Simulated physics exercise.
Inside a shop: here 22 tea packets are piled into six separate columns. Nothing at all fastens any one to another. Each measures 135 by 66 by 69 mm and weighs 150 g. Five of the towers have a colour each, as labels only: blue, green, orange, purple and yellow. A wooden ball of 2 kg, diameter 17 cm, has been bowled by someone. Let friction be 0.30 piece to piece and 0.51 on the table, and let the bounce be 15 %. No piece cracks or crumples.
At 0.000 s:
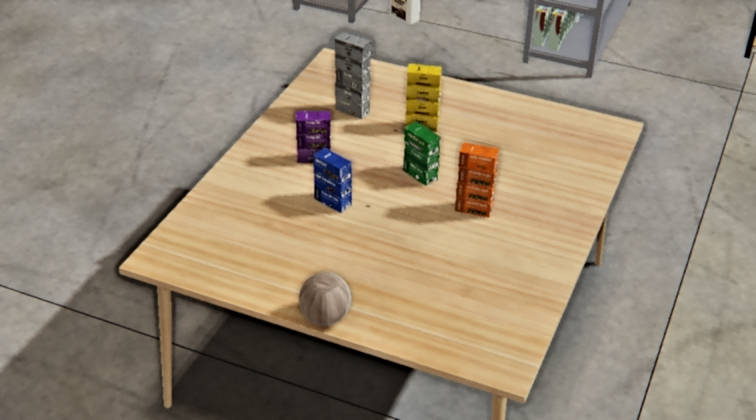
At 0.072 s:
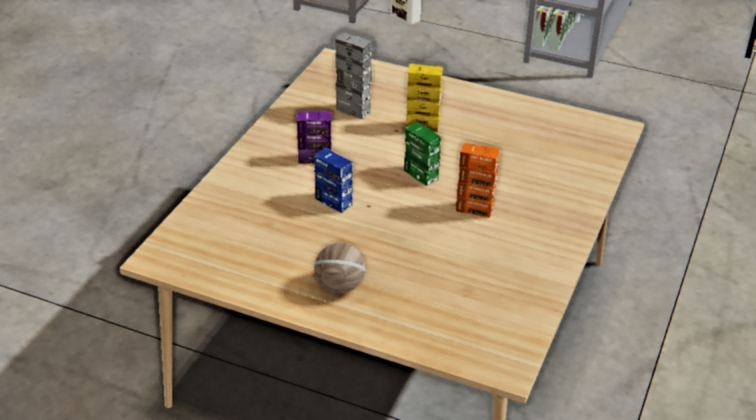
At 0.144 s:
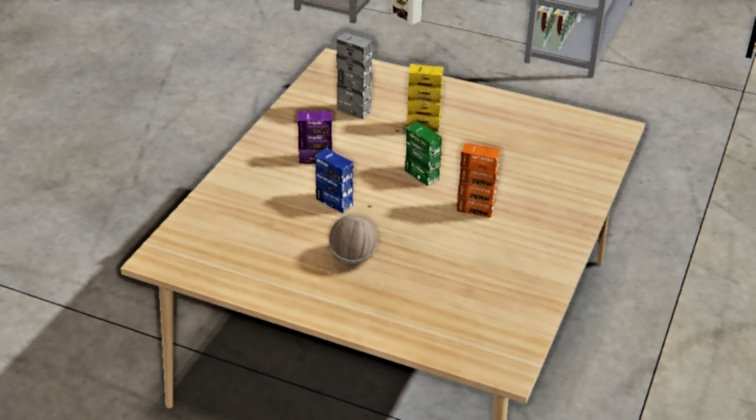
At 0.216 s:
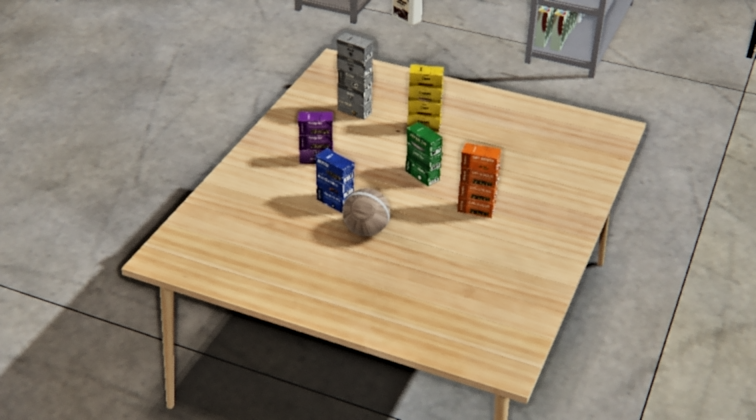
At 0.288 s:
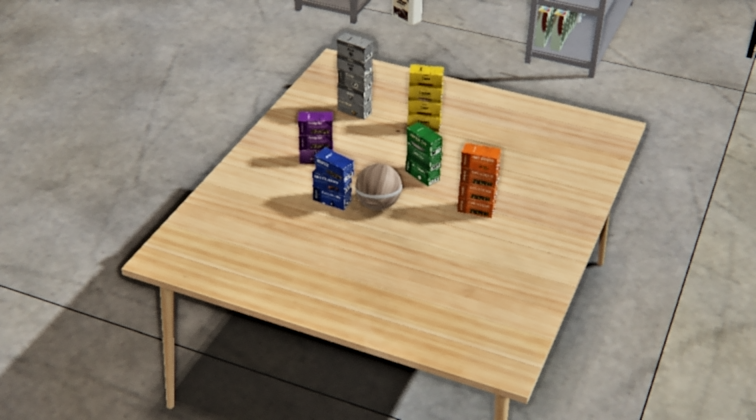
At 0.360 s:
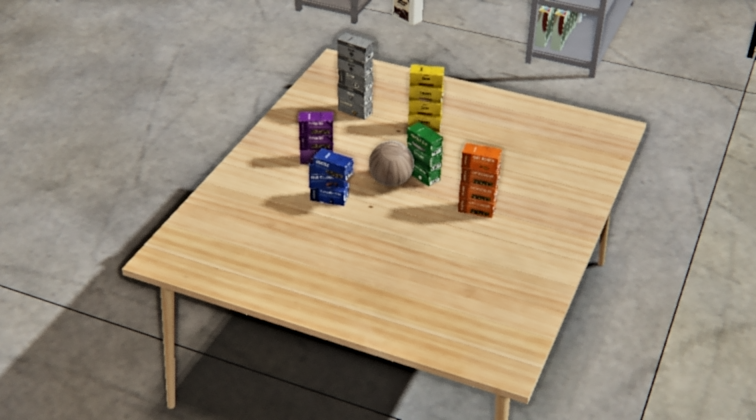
A wooden ball rolls across a pale wooden table, seen from above at an angle in a shop with a grey concrete floor and shelving behind. Six upright stacks of small packets stand toward the far side: silver, yellow, purple, green, blue and orange. The ball moves away from the near edge, brushes the blue stack, twisting its packets slightly, and continues up beside the green one.
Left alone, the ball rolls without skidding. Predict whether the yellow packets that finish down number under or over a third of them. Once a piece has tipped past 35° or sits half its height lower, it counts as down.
Prediction: Over a third.
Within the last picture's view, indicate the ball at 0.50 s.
Look close to (409, 124).
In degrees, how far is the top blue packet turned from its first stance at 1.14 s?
Angle at that time, about 0 degrees.
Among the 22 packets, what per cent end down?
I'd put it at about 25 percent.
Around 0.50 s, ball still moving; none of the 4 yellow packets down (1 of 22 in all colours); top yellow packet unmoved; top green packet tipped 36°.
Around 0.62 s, ball still moving; 2 of the 4 yellow packets down (3 of 22 in all colours); top yellow packet tipped 68°; top green packet tipped 49°, 8 cm lower.
Around 0.80 s, ball still moving; 2 of the 4 yellow packets down (4 of 22 in all colours); top yellow packet on its side; top green packet on its side.
Around 1.14 s, ball still moving; 3 of the 4 yellow packets down (5 of 22 in all colours); top yellow packet on its side; top green packet on its side.
Finally (1.4 s), ball rolling away; 3 of the 4 yellow packets down (5 of 22 in all colours); top yellow packet on its side; top green packet on its side. That is 75 per cent. Seen by the last camera, middles, top yellow packet near (448, 131), top green packet near (417, 170).
